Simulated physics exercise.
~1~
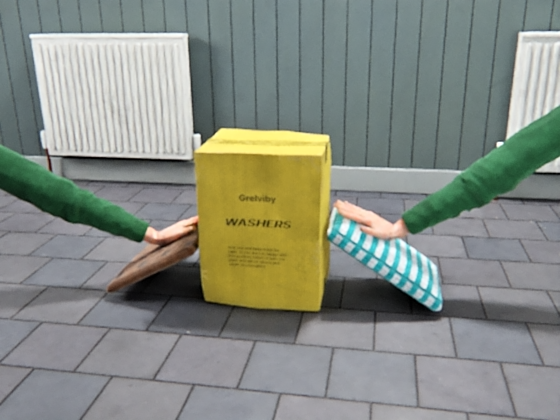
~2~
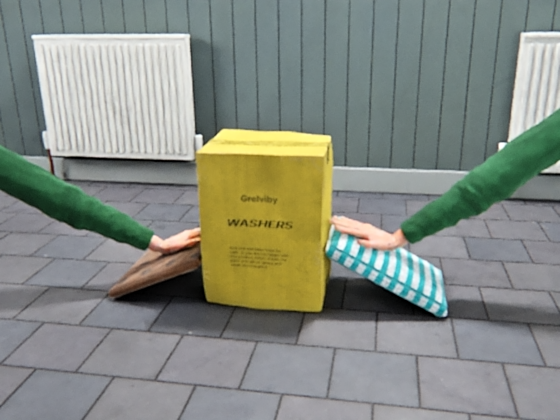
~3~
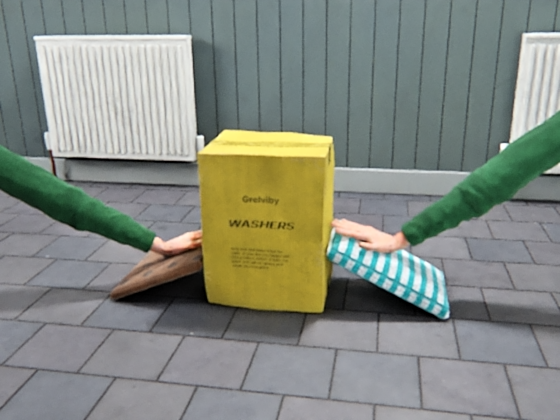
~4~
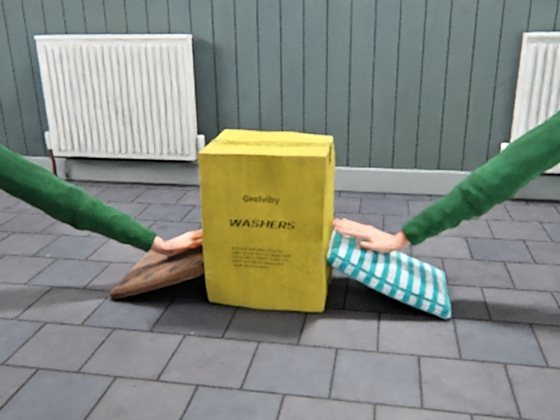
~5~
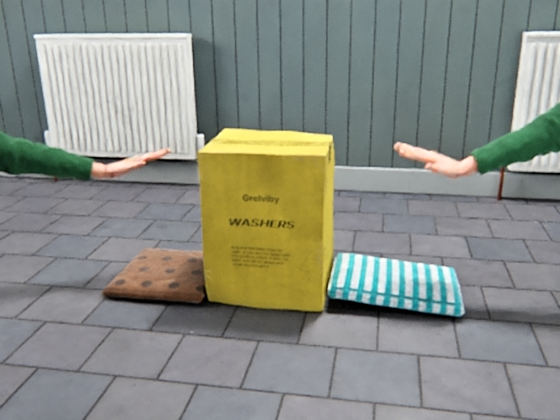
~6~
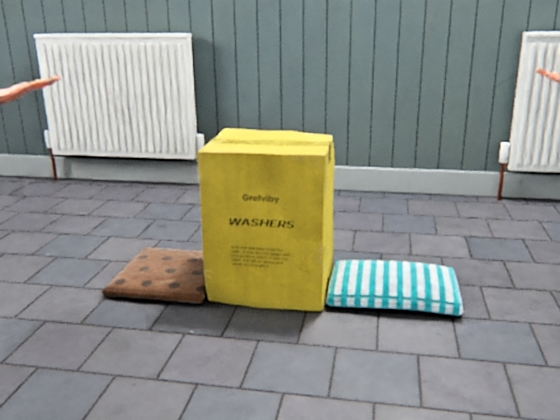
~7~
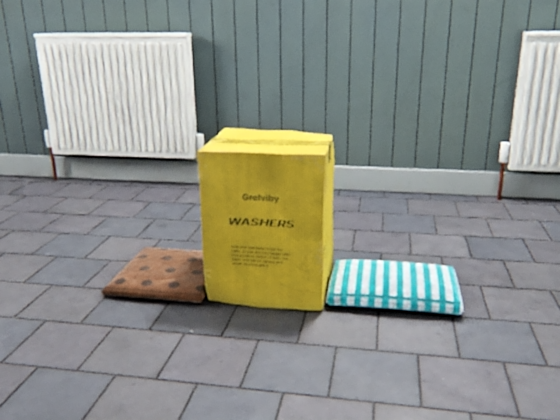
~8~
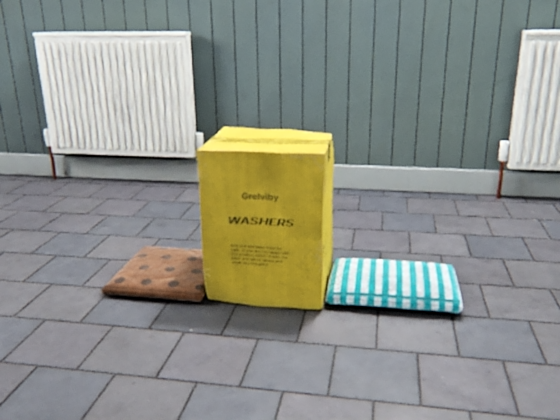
On a gray tiled floor, two green-sleeved arms held a brown spotted seat pad and a turquoise striped pillow slanted against either side of a yellow box, then let go and drew away, and both cushions dropped flat while the box stayed upright.
